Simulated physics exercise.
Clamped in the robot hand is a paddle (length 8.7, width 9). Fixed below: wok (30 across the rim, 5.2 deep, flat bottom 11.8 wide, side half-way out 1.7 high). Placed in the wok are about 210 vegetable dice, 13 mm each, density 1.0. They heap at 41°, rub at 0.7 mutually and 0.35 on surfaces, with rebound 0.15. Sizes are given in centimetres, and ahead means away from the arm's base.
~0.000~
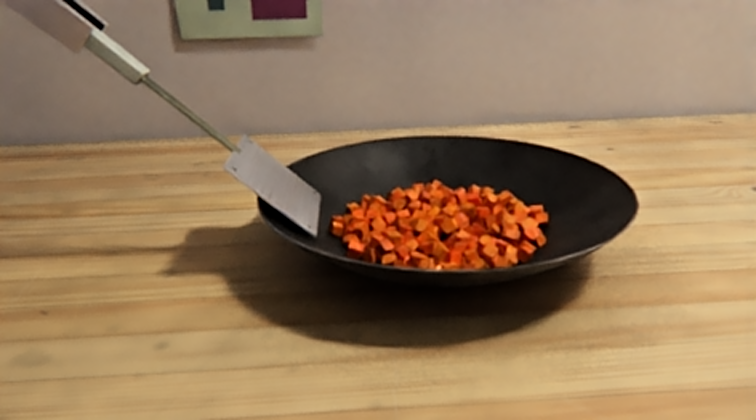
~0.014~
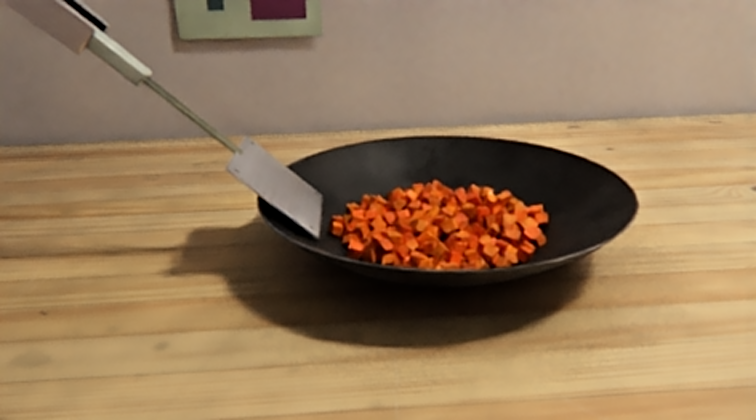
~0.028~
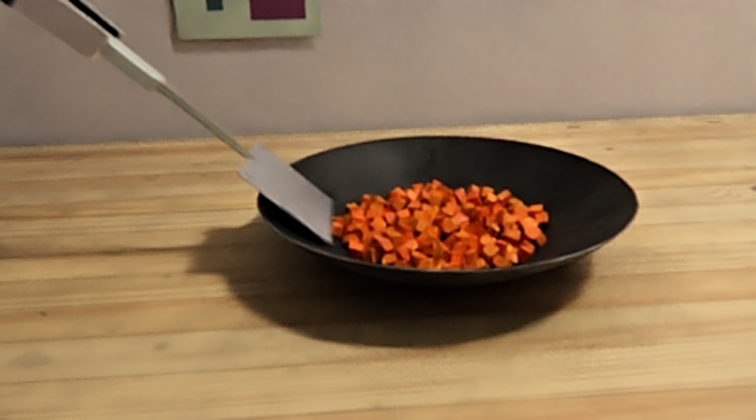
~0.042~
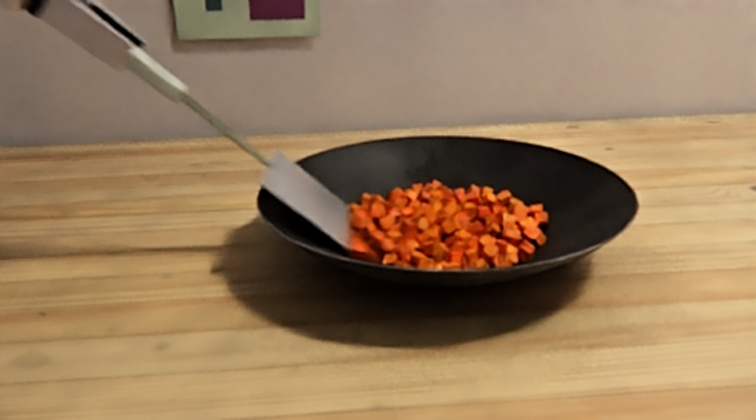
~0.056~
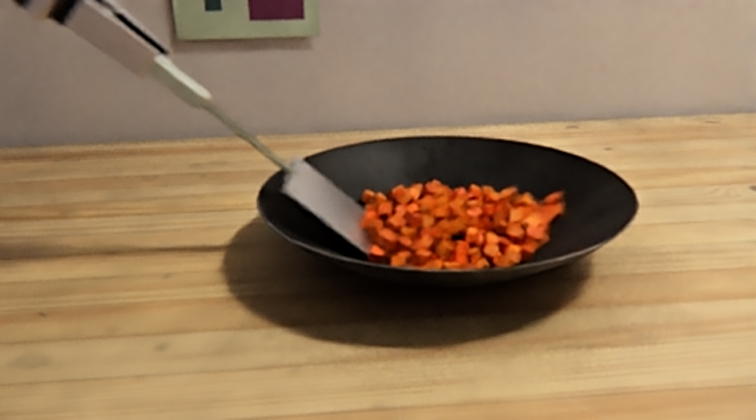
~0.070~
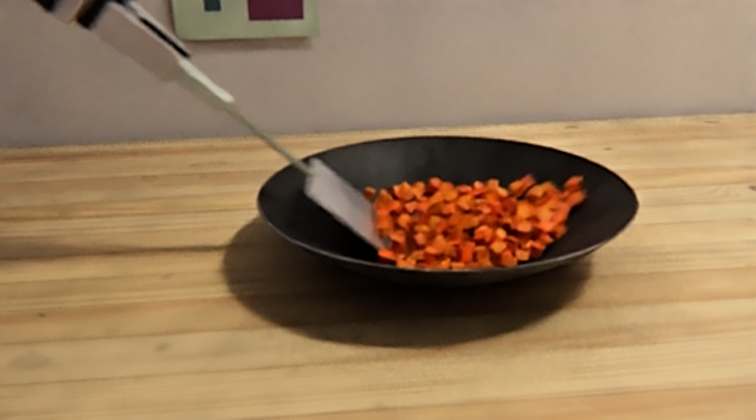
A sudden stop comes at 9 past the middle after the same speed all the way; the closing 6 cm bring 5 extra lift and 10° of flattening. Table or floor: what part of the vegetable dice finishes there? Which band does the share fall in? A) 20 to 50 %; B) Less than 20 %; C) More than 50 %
20 to 50 % (A).
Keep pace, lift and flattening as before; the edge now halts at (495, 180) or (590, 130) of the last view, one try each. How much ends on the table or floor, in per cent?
I'd say roughly 15 per cent, then roughly 60 per cent.
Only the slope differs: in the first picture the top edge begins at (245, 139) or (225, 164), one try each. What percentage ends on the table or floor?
First try around 30 percent, second around 40 percent.
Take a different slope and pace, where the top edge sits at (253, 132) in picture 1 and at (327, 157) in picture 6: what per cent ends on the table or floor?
Near 35 in a hundred.
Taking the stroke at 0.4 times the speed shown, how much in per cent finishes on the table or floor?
5 %.
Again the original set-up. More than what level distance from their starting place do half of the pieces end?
I'd guess close to 9 centimetres.
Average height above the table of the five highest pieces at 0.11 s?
Estimated height above table: Approx. 6 cm.
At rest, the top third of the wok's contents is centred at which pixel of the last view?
The middle lies somewhere around (540, 211).
By 0.11 s, sloping 44°, highest piece 7 above the table; 213 in the wok, 1 on the blade or in flight.
By 0.14 s, sloping 42°, highest piece 9 above the table; 203 in the wok, 11 on the blade or in flight.
By 0.36 s, sloping 34°, highest piece 15 above the table; 143 in the wok, 59 on the table or floor, 12 on the blade or in flight.
By 1.41 s, sloping 34°, highest piece 6 above the table; 143 in the wok, 71 on the table or floor.
Final count, 143 in the wok, 71 on the table or floor. That is 33 % on the table or floor.
